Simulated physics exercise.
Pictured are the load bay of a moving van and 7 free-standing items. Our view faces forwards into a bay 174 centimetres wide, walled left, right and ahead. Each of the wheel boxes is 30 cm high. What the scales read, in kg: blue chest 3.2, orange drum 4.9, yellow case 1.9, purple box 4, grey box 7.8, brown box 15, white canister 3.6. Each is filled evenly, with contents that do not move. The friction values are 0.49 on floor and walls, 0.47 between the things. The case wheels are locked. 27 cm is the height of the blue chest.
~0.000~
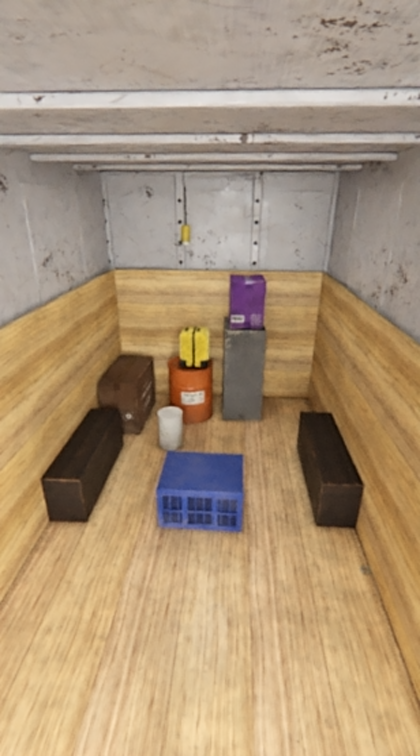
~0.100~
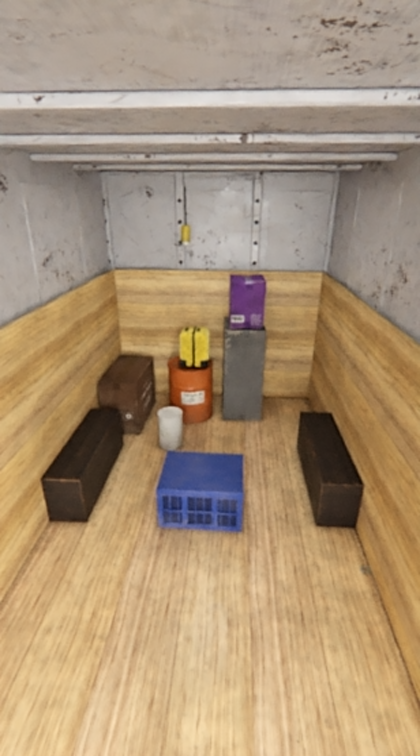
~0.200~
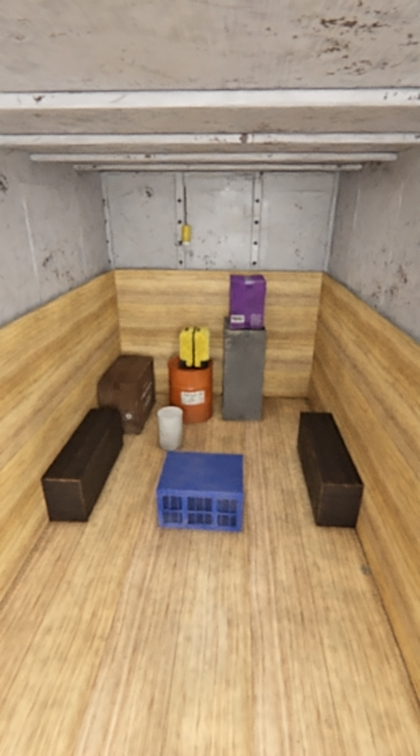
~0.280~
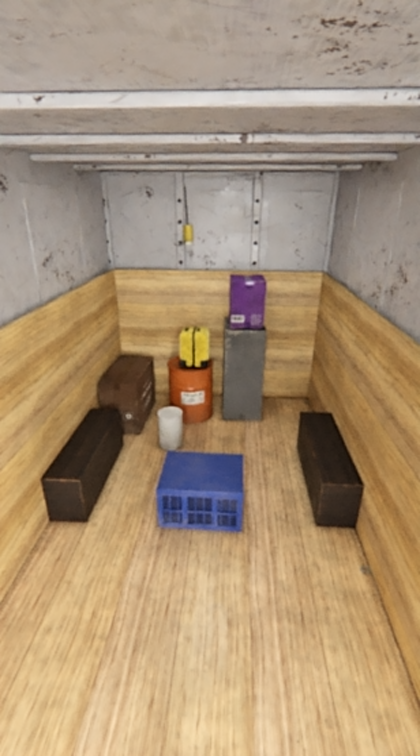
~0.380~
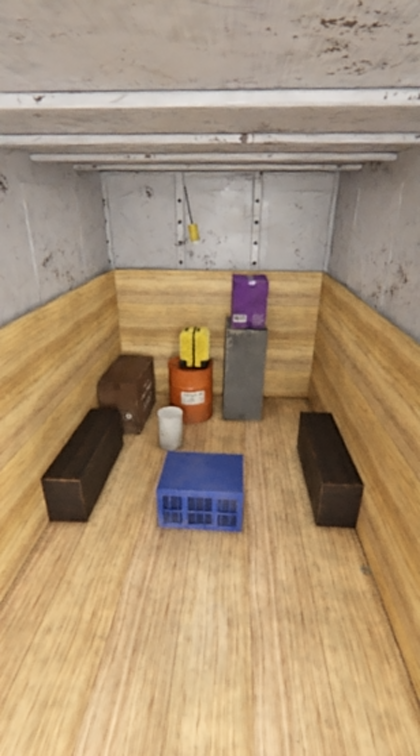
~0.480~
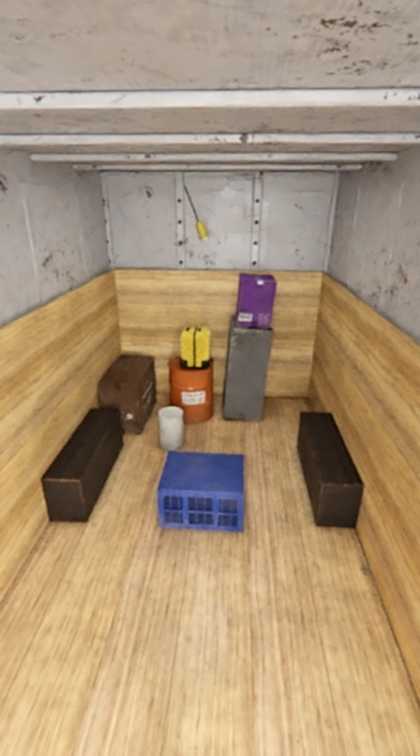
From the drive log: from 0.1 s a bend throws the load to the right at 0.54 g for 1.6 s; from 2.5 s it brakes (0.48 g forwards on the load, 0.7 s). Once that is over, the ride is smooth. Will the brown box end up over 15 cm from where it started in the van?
The brown box shifts away, I'd say.
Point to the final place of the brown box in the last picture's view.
Roughly at pixel (166, 394).
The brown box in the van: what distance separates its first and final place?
I'd say about 30 cm between start and finish.
After 0.98 s, force 0.54 g right; brown box moved 14 cm near (146, 394); purple box 25° off upright; grey box 25° off upright.
After 1.58 s, force 0.26 g right; brown box moved 31 cm near (167, 395); purple box 23° off upright; yellow case 23° off upright.
In the end (4.1 s), toppled in the van, yellow case; not toppled but over 15 cm from the start, blue chest, purple box, grey box, brown box and white canister; the last one under 15 cm from the start. In the last view, brown box near (166, 394).
